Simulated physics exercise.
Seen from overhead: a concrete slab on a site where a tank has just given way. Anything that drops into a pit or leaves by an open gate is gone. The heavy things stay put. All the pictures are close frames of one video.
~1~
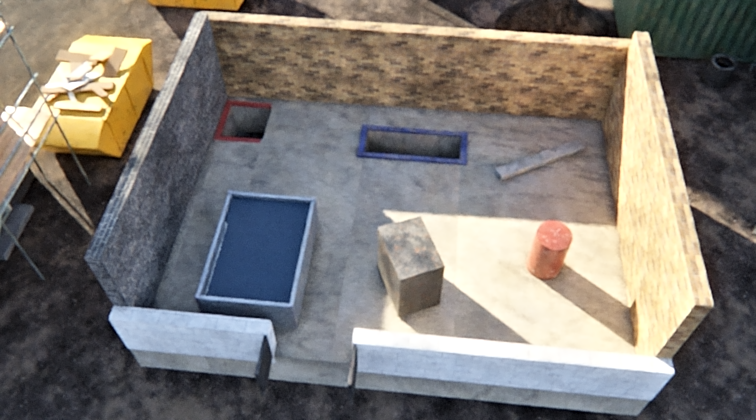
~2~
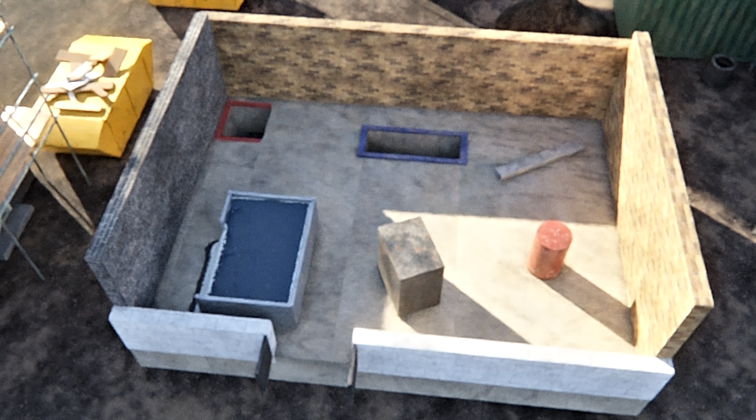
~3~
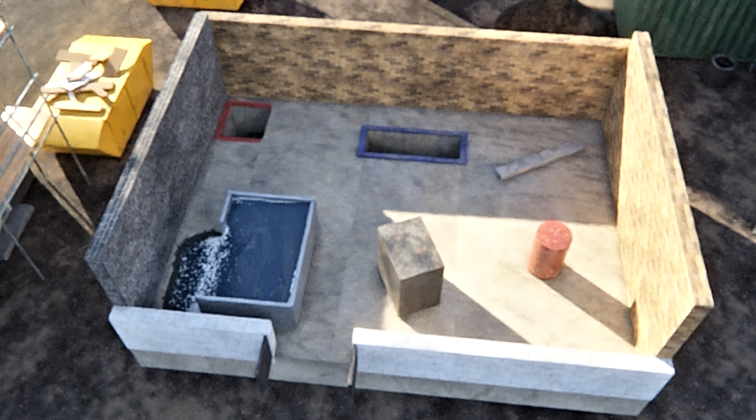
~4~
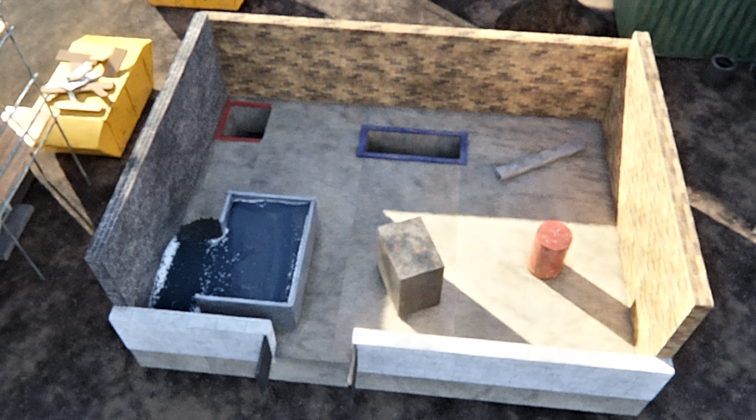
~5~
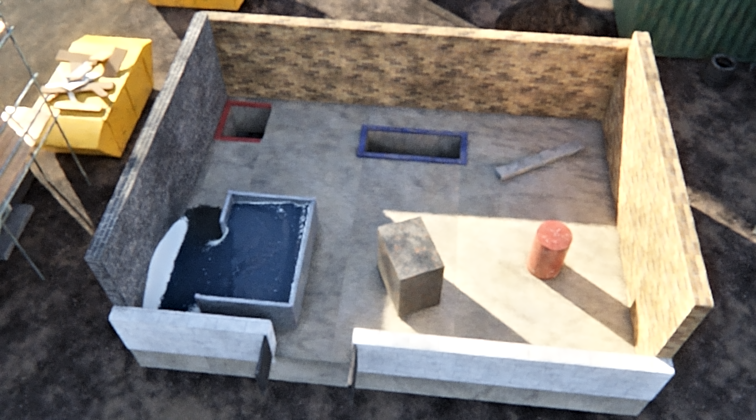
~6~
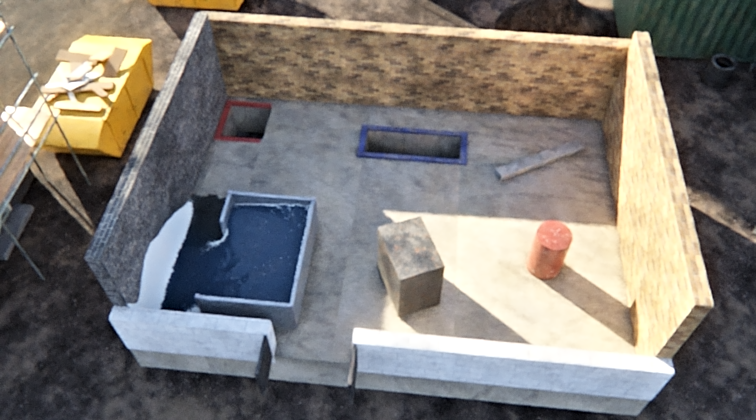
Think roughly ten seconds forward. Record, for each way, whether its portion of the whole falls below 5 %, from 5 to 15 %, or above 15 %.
Gate: A twentieth to fifteen per cent; blue pit: Short of a twentieth; red pit: Upwards of fifteen per cent.
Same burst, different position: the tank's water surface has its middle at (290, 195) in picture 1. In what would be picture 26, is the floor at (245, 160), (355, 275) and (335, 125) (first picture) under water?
Spot 1 wetted, spot 2 wetted, spot 3 wetted.
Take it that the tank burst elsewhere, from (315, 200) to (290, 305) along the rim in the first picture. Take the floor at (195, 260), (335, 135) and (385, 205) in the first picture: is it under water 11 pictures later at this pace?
The first would be still unwetted, the second still unwetted and the third drenched.
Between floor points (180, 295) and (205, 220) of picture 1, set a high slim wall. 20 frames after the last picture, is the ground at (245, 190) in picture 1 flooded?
Submerged.
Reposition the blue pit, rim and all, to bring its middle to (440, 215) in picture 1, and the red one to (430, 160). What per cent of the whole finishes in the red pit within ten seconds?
Per cent: Red 12.
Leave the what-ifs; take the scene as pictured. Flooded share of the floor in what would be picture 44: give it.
I reckon 45 per cent or so.
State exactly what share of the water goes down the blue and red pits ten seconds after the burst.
Roughly 0 percent first, and 36 percent second.
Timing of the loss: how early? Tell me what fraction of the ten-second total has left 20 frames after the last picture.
Near 35 %.
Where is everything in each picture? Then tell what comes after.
The open tank at (259, 248) is whole and still, in the first frame.
The front is at a hidden place, out from the gap at (217, 272), in the second frame.
The front is at (193, 240), out from the gap at (218, 274), in the third frame.
The front is at (184, 229), out from the gap at (218, 274), in the fourth frame.
Water pours out at (218, 275) and has run to (186, 213), in the fifth frame.
The front is at (191, 198), out from the gap at (218, 275), in the sixth frame.
A moment on, water covers 10 % of the floor; the gate 0 %, the blue pit 0 %, the red pit 0 %.
Next, water covers 25 % of the floor; the gate 1 %, the blue pit 0 %, the red pit 3 %.
Then, water covers 40 % of the floor; the gate 4 %, the blue pit 0 %, the red pit 11 %.
Later, water covers 45 % of the floor; the gate 6 %, the blue pit 0 %, the red pit 24 %.
In the end, water covers 55 % of the floor; the gate 8 %, the blue pit 0 %, the red pit 36 %.
